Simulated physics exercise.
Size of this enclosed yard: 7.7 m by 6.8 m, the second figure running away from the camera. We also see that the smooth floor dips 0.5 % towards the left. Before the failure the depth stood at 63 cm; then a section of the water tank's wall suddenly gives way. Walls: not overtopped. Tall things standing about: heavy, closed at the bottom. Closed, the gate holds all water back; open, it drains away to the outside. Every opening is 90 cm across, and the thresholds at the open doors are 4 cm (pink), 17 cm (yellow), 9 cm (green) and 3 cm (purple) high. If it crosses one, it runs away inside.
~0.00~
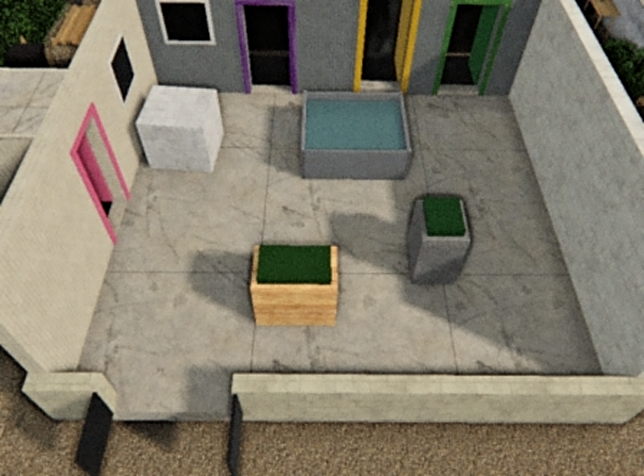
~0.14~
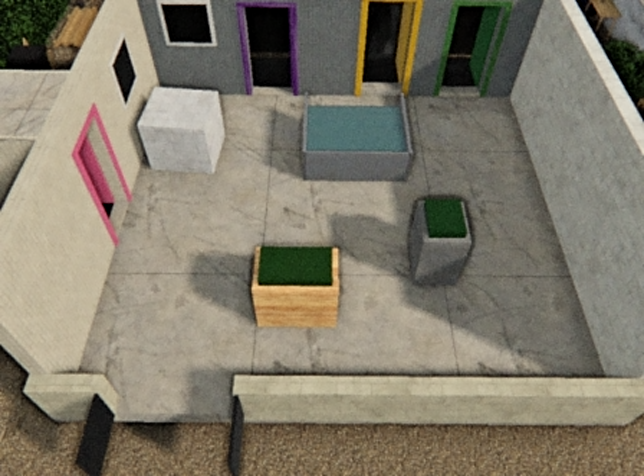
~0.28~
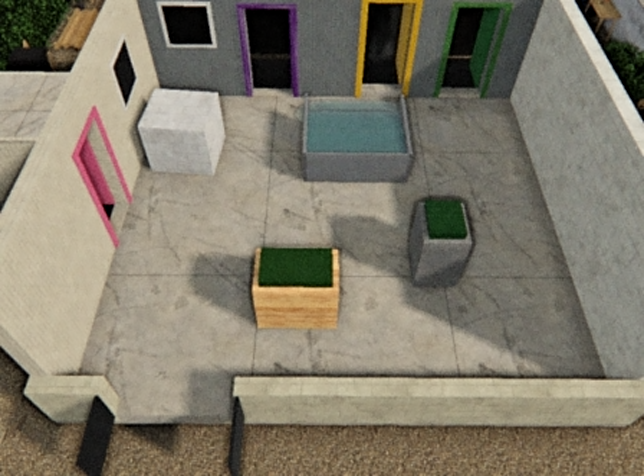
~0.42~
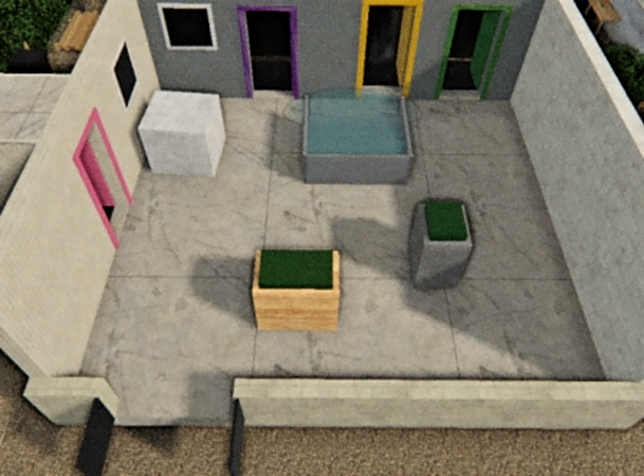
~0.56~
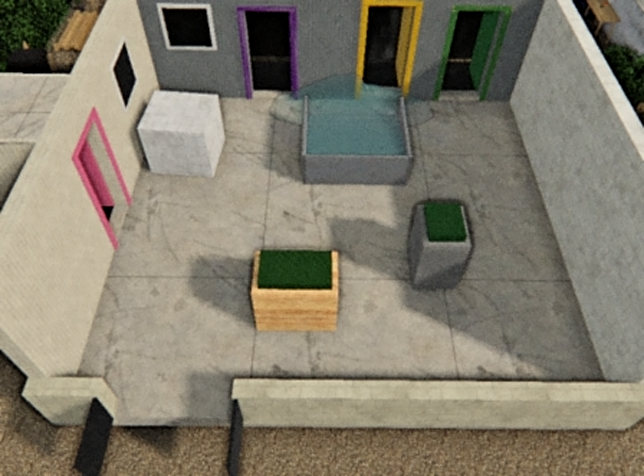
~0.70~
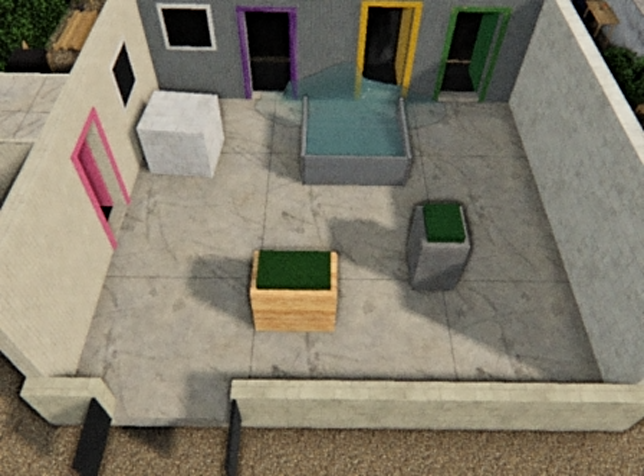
The video shows a walled yard with planters, a white block and a gray water tank that is still at first; water then pours from its far side and spreads along the back wall near the coloured doorways.
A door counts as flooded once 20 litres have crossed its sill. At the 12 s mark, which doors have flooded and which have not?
The pink door has not; the yellow door has flooded; the green door has not; the purple door has flooded.
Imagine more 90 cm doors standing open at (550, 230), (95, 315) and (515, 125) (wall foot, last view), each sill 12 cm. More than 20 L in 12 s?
Less, less, more.
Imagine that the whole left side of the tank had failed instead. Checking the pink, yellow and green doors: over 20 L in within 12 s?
Log - pink: Threshold topped, yellow: Threshold not reached, green: Threshold not reached.
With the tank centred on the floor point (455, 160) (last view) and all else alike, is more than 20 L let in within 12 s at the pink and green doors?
Pink: Within limit; green: Too much.
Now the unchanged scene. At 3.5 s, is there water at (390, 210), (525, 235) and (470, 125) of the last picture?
The first point is not yet hit, the second is awash and the third is awash.
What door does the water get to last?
It would be the pink one.
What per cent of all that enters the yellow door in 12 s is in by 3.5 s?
About 100 per cent.
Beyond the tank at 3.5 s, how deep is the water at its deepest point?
Max around 20 cm.
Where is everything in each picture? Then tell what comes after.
The first frame shows the water tank at (354, 124) is whole and still, 63 cm deep.
In the second frame, the front is at a hidden place, 1.0 m from the gap on the water tank's far side; 0.5 m2 of floor is under water; 63 cm left at the back of the water tank.
In the third frame, the front is at a hidden place, 1.2 m from the gap on the water tank's far side; 1.5 m2 of floor is under water; 63 cm left at the back of the water tank.
In the fourth frame, water pours out on the water tank's far side and has run 1.5 m, to (294, 100); typically 14 cm deep outside, 58 cm at the water tank's back.
In the fifth frame, the front is at (425, 102), 1.9 m from the gap on the water tank's far side; 2.6 m2 of floor is under water; 53 cm left at the back of the water tank.
In the sixth frame, water pours out on the water tank's far side and has run 2.2 m, to (440, 103); typically 19 cm deep outside, 52 cm at the water tank's back.
After 1.4 s water covers 15 % of the floor and is deepest (42 cm) near (342, 105); pink door not reached, yellow door 39 cm at the sill, 107 L in, green door 8 cm at the sill, 0 L in, purple door 13 cm at the sill, 17 L in.
After 2.2 s water covers 20 % of the floor and is deepest (30 cm) near (152, 130); pink door not reached, yellow door 26 cm at the sill, 180 L in, green door 9 cm at the sill, 0 L in, purple door 11 cm at the sill, 49 L in.
After 3.5 s water covers 30 % of the floor and is deepest (20 cm) near (191, 113); pink door 3 cm at the sill, 0 L in, yellow door 13 cm at the sill, 196 L in, green door 6 cm at the sill, 0 L in, purple door 7 cm at the sill, 76 L in.
After 7.0 s water covers 70 % of the floor and is deepest (11 cm) near (177, 136); pink door 2 cm at the sill, 0 L in, yellow door 8 cm at the sill, 197 L in, green door 6 cm at the sill, 1 L in, purple door 6 cm at the sill, 97 L in.
After 12.0 s water covers 95 % of the floor and is deepest (7 cm) near (150, 135); pink door 1 cm at the sill, 0 L in, yellow door 5 cm at the sill, 197 L in, green door 3 cm at the sill, 1 L in, purple door 6 cm at the sill, 113 L in.
